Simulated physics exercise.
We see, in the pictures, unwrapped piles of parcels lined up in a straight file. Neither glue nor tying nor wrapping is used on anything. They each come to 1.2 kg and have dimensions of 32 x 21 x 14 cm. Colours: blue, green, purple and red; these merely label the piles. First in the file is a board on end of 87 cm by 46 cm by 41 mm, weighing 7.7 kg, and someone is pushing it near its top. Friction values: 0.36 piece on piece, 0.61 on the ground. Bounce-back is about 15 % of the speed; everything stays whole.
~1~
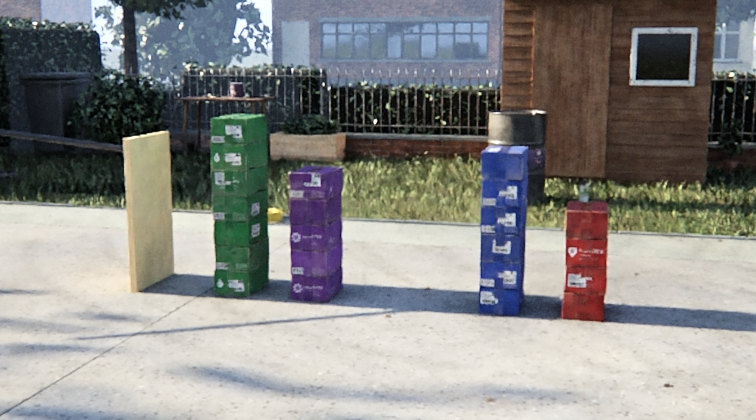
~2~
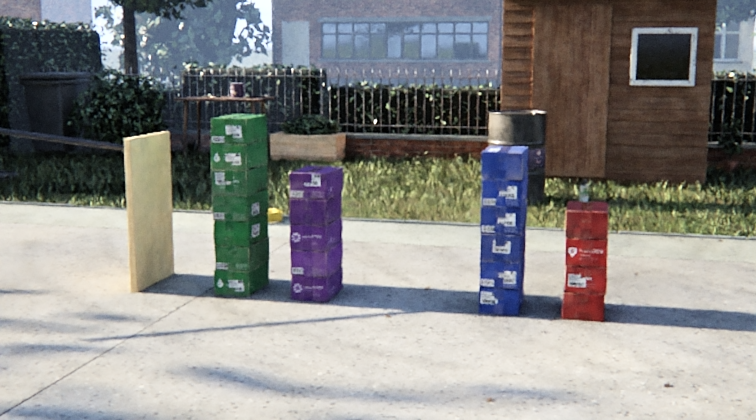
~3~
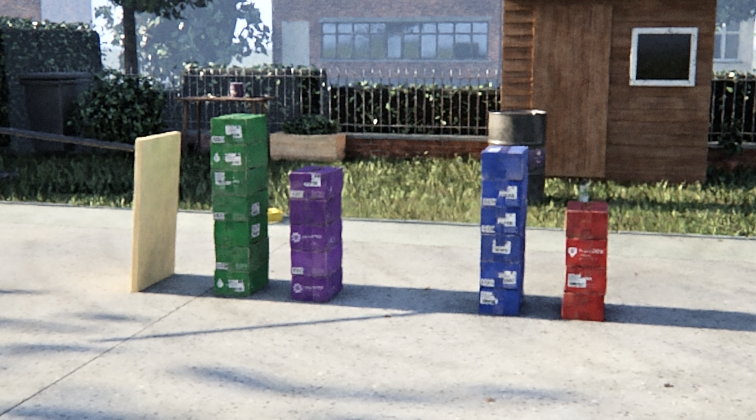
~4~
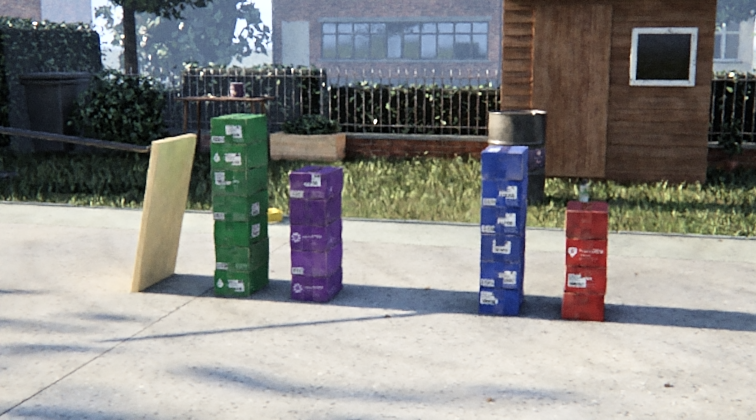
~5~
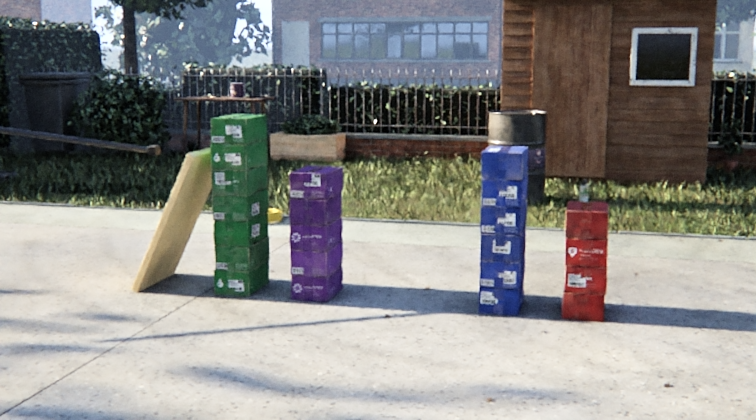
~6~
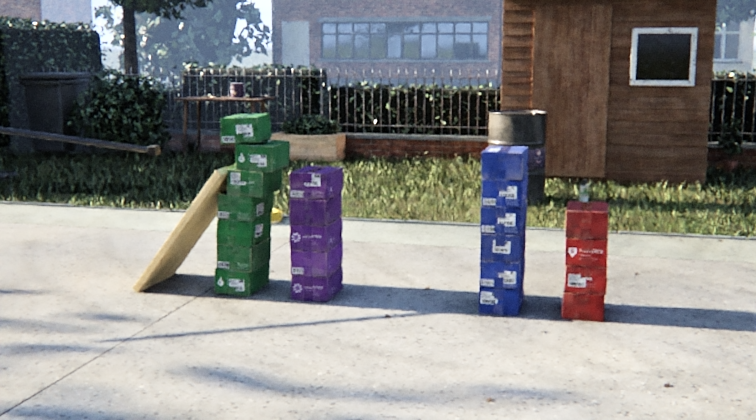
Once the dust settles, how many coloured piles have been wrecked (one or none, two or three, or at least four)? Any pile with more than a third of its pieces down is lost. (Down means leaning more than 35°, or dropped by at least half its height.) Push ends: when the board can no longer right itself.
Lost: From two to three.
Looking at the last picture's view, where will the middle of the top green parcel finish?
At about (142, 265).
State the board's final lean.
Lean from upright: Around 65°.
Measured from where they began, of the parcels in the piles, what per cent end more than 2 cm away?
Fraction: 65 %.
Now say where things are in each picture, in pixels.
In the first picture (pixels give the middle of a visible side), pole end 58 mm short, board 0° from upright; top green parcel (228, 131); top purple parcel (307, 186); none of the others has stirred.
In the second picture, pole end 3 mm in, board 0° from upright; top red parcel (587, 225).
In the third picture, pole end 6 cm in, board 5° from upright; top blue parcel (502, 166); none of the others has stirred.
In the fourth picture, pole end (150, 151) 8 cm in, stopped, board 12° from upright; top green parcel (228, 131); none of the others has stirred.
In the fifth picture, pole end (150, 151) 8 cm in, stopped, board 26° from upright; top green parcel (228, 131); none of the others has stirred.
In the sixth picture, pole end (150, 151) 8 cm in, stopped, board 38° from upright; top green parcel (239, 131) 39 mm from its place; top blue parcel (502, 166); movement in 5 of them.
Then, 0.45 s past the last view, board 58° from upright; 1 of the 22 parcels down; top green parcel 74° from how it stood, 30 cm lower; top purple parcel 5° from how it stood.
Then, 0.89 s past the last view, board 68° from upright; 11 of the 22 parcels down; top green parcel upside down; top purple parcel 57° from how it stood, 39 cm lower.
In the end, board 67° from upright; 11 of the 22 parcels down; top green parcel upside down; top purple parcel on its side. Wrecked, green and purple. From the last view, middles, top green parcel near (142, 265), top purple parcel near (472, 285).
